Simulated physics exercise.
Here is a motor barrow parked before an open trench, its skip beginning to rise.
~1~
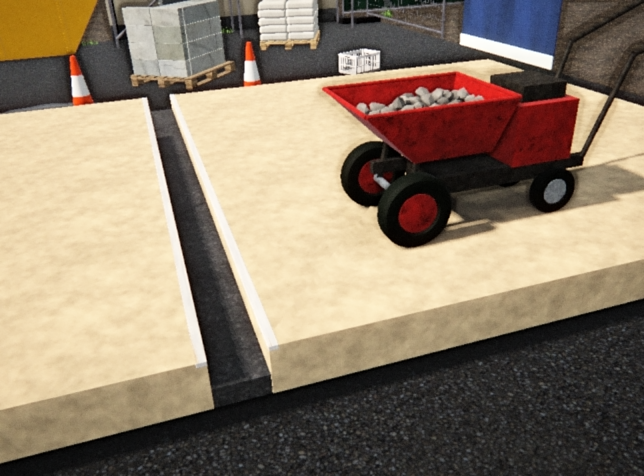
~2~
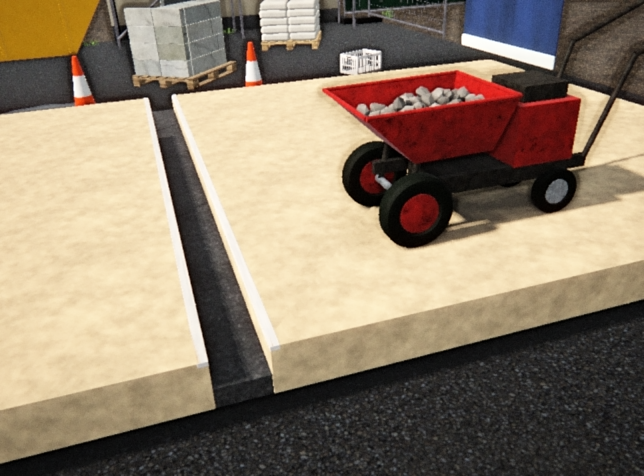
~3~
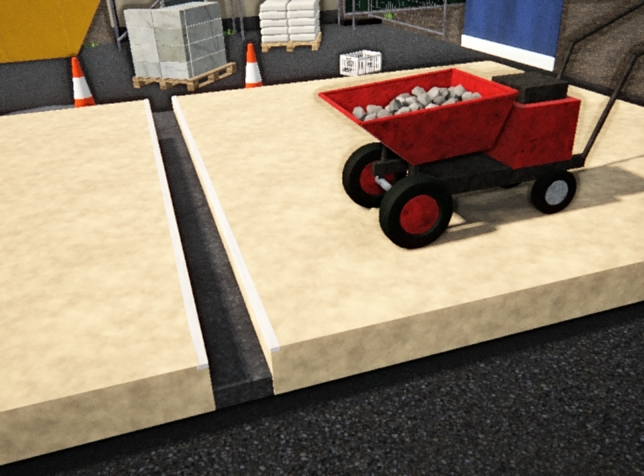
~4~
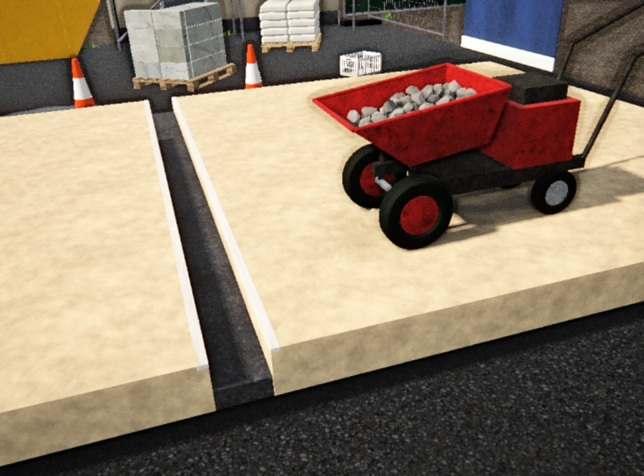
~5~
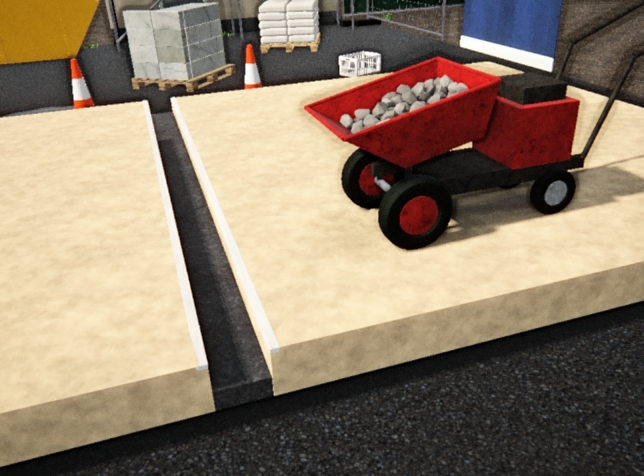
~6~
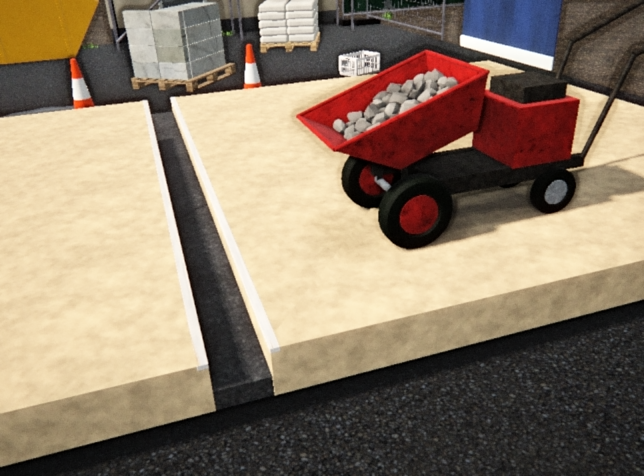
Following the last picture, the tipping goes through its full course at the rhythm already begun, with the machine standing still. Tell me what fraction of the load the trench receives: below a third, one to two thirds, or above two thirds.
The amount that reaches the trench will stay below a third.
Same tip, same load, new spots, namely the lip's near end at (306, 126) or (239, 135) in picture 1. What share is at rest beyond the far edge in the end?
Try 1 about 0 %, try 2 about 60 %.
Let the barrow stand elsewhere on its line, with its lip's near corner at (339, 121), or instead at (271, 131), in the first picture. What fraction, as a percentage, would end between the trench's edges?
The first gives close to 50 per cent and the second 50 per cent.
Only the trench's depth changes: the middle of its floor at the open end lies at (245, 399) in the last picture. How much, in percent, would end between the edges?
Close to 20 per cent.
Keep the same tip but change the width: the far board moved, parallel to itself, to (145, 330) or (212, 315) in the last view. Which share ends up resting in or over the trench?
First try: About 20 %; second try: About 20 %.
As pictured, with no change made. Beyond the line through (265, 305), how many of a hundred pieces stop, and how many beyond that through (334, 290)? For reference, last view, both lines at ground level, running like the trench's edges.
Close to 30 and 70 per cent respectively.
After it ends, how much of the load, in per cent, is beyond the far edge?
0 percent.
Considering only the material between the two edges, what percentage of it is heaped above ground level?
Estimate: Near 0 per cent.
Soon, skip tipped steeply; all in the skip.
A while on, skip tipped steeply; most in the skip; about a quarter short of the trench.
Towards the end, skip tipped right over; about a third in the skip; about half short of the trench; about a quarter in or heaped over the trench.
Finally, skip tipped right over; about a third in the skip; about half short of the trench; about a quarter in or heaped over the trench; none beyond it.
